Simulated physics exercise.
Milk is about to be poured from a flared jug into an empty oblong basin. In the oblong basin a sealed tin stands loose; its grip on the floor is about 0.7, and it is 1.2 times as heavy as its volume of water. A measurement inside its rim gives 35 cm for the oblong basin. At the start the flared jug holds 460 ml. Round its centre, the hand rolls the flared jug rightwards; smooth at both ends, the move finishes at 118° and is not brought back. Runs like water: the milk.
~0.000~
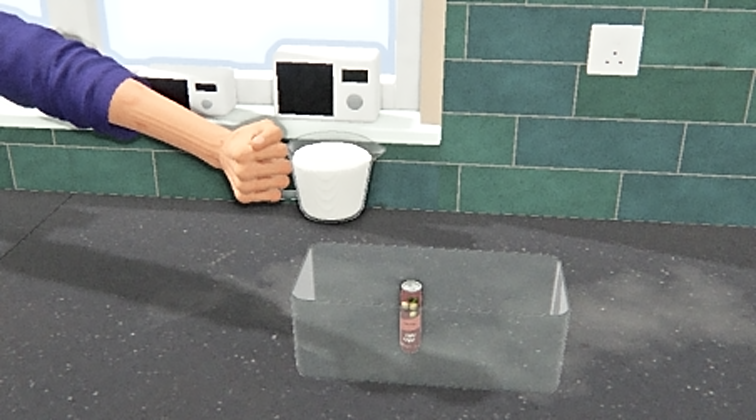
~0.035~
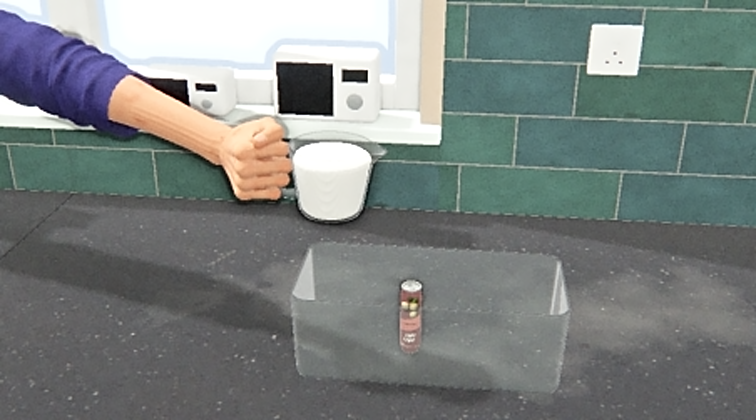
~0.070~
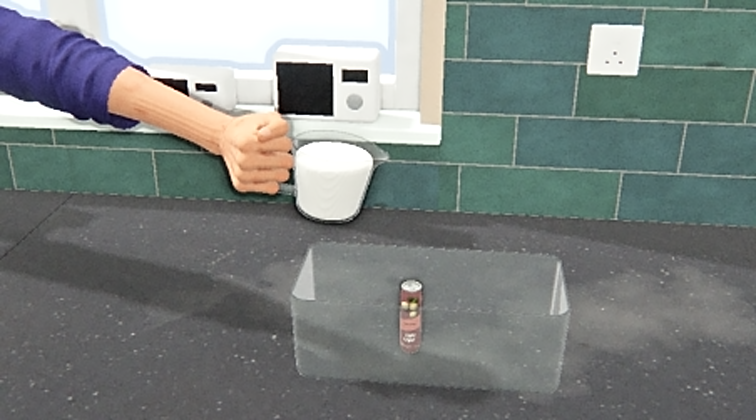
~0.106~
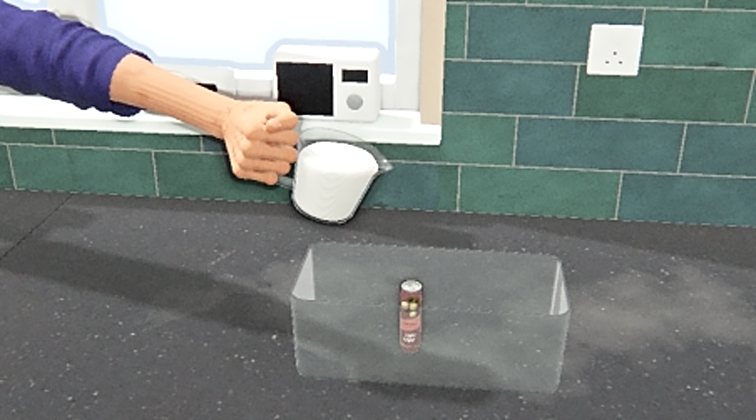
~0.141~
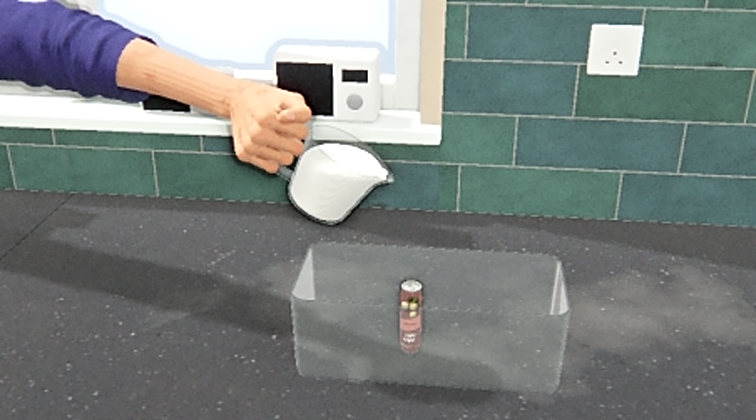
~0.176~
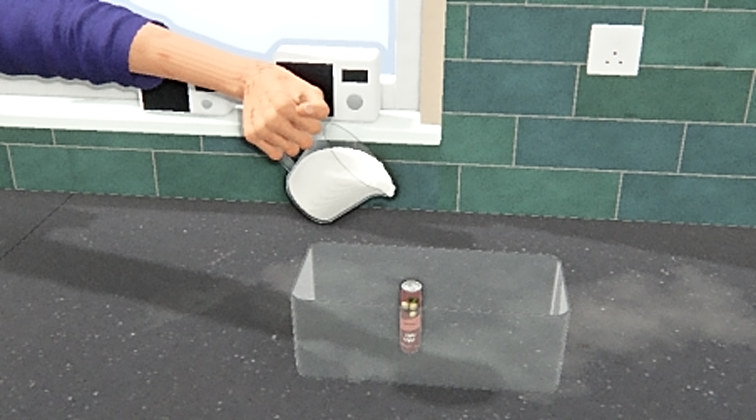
A hand tilts a flared glass jug of white milk rightwards above a clear basin.
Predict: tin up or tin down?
It tips.
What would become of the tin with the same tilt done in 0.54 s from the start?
Then the tin tumbles.
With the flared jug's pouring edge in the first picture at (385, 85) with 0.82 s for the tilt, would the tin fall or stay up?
It does not tip.
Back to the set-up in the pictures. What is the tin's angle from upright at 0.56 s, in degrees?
I'd say it is close to 10 degrees off upright.
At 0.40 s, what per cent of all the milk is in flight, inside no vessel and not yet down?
Close to 30 in a hundred.
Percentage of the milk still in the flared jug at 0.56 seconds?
I reckon near 0 per cent still sits there.
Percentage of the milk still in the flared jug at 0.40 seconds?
Roughly 20 percent.
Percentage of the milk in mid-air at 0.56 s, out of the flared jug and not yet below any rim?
Something like 3 per cent of the total.
Then, 0.40 s in, the tilt is 117° and 19 per cent is still to pour; the tin stands where it began.
Then, 0.56 s in, the tilt is 118° and 0 per cent is still to pour; the tin leans 8°.
Then, 0.73 s in, the tilt is 118° and 0 per cent is still to pour; the tin leans 54°.
Then, 0.92 s in, the tilt is 118° and 0 per cent is still to pour; the tin lies on its side.
Finally, the tin lies on its side.
